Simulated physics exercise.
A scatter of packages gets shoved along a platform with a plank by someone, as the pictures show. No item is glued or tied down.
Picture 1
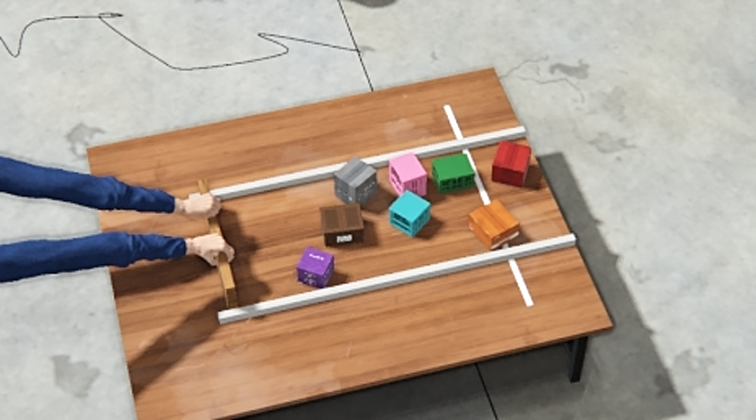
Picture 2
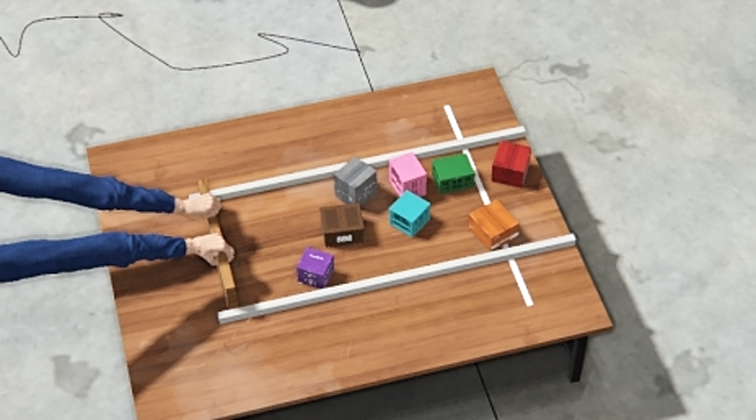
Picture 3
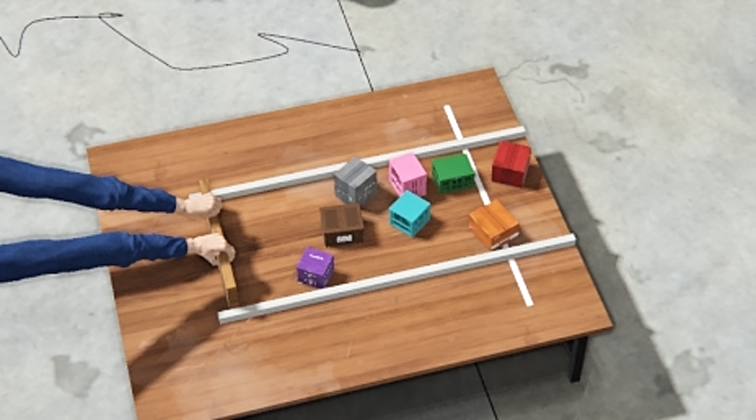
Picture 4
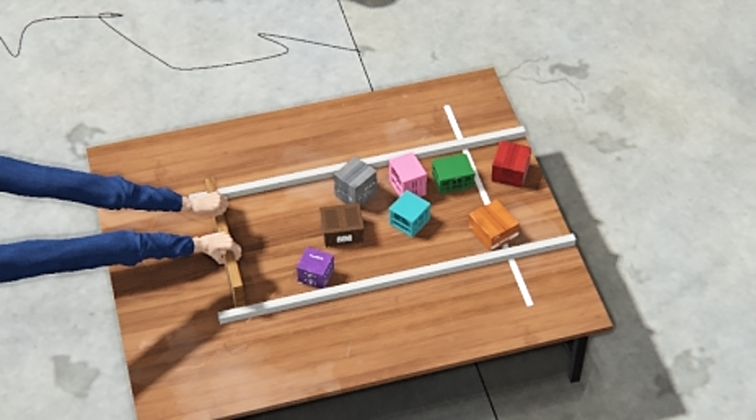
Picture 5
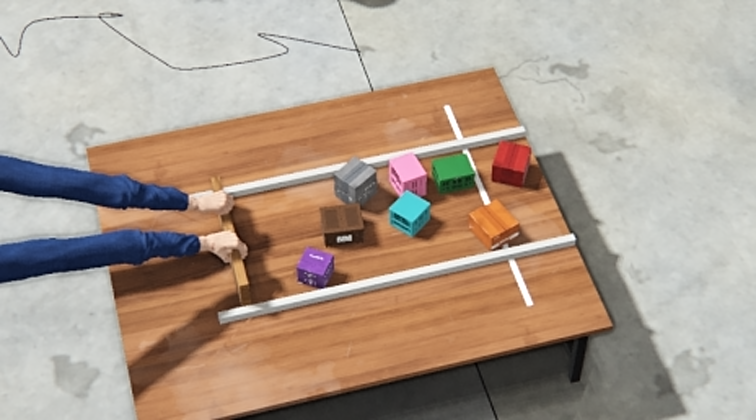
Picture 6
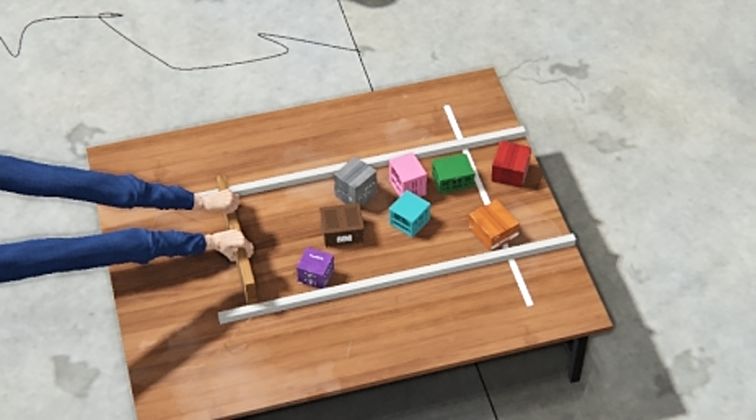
We see two hands holding a wooden plank between white rails on a table, with scattered colourful boxes to its right. The arms slide the plank slightly rightward, without touching the boxes, which all stay still.
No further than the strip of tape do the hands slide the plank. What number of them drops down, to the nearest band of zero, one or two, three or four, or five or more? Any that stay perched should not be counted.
Watching this, the number dropping off is one to two.
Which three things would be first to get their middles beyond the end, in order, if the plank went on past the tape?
First the red box, next the green crate, last the turquoise crate.
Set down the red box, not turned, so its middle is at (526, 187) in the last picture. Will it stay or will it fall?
Placed like that, it leaves the surface.
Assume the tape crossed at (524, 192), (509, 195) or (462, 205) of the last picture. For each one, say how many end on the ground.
5, 5, 1.
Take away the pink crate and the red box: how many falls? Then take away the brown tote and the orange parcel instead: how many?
0, then 2.
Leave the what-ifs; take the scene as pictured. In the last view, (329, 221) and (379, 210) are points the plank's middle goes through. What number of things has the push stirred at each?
In order, the tallies are 2 and 5.
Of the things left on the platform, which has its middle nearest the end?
That would be the turquoise crate.
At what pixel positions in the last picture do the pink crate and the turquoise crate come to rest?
Final spots - pink crate (518, 157), turquoise crate (541, 188).
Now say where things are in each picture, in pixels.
The first picture shows red box (511, 164); orange parcel (494, 225); green crate (453, 174); plank (218, 245); tape (486, 200).
The second picture shows orange parcel (494, 225); pink crate (408, 177).
The third picture shows green crate (453, 174); turquoise crate (410, 214).
The fourth picture shows red box (511, 164); brown tote (342, 225).
The fifth picture shows orange parcel (494, 225); grey box (356, 183).
The sixth picture shows red box (511, 164); orange parcel (494, 225); green crate (453, 174); plank (237, 240); tape (486, 200).
Soon after, none off yet; red box at rest near (511, 164); orange parcel at rest near (494, 225); green crate at rest near (453, 174).
In the end, the number that fall off is one or two; gone, green crate and red box.
